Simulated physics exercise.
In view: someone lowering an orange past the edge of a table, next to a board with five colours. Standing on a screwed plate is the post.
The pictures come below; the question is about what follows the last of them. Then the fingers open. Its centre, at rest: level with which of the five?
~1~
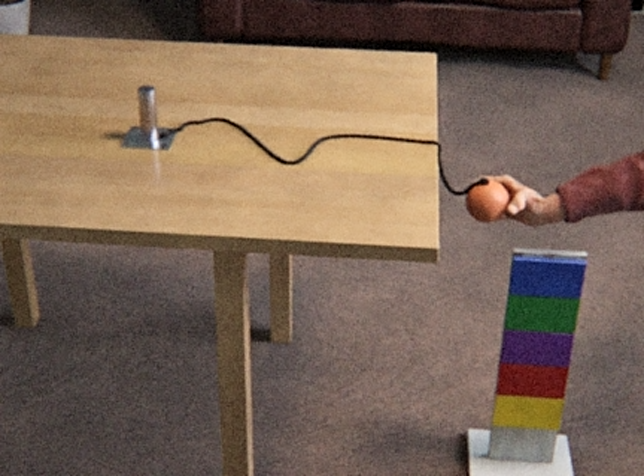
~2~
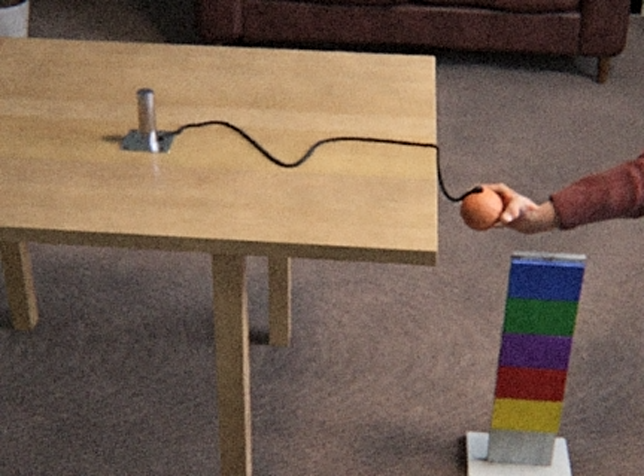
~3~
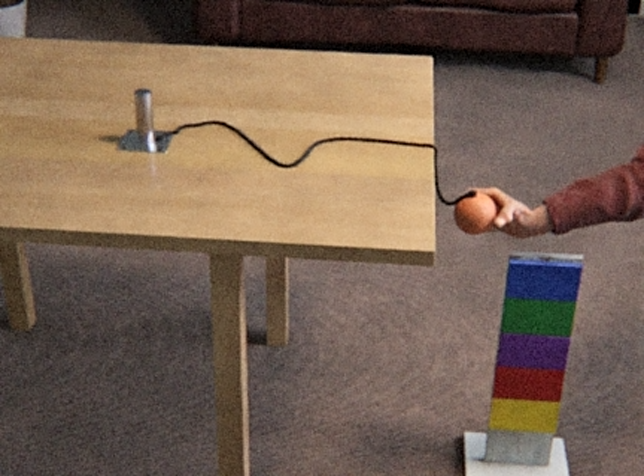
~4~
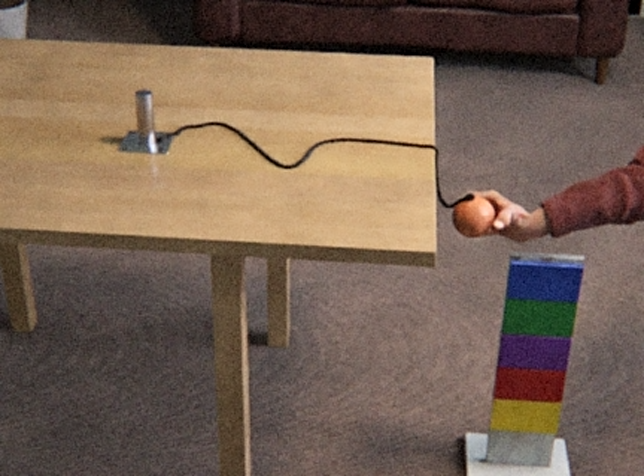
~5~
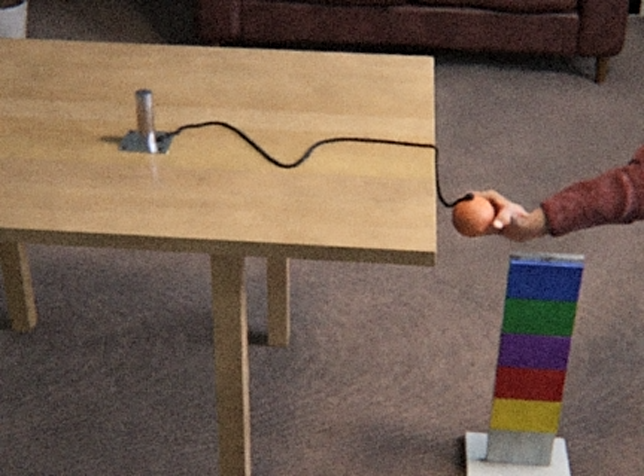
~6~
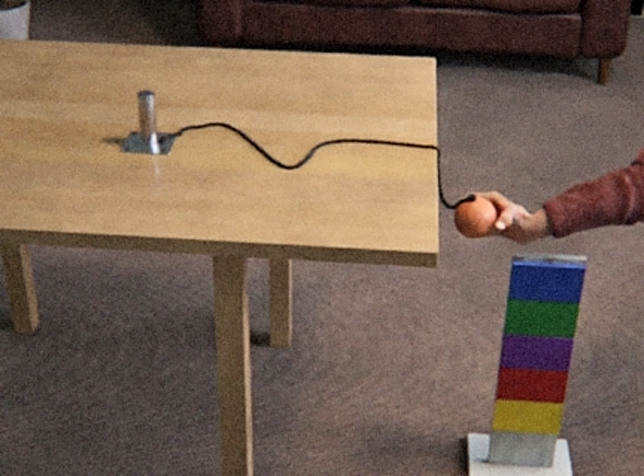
Purple.
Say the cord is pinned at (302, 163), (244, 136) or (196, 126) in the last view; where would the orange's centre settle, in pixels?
Pixel places, try by try: (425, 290), (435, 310), (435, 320).
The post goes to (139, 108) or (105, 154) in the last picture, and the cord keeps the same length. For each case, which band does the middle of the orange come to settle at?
Answer, in order: Green, green.
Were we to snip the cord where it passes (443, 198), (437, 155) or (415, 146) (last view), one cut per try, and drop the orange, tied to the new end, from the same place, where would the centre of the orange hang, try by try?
Estimated positions in order: (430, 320); (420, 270); (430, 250).
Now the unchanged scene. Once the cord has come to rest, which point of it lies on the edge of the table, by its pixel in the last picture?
You'd find it at roughly (332, 142).
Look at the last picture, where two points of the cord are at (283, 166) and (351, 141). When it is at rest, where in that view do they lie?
Roughly at (356, 146), and the other roughly at (437, 169).
Early on, orange near (385, 329); level with purple.
Midway, orange near (445, 332); level with purple.
Finally, orange near (430, 331); level with purple. Its centre hangs level with the purple band.
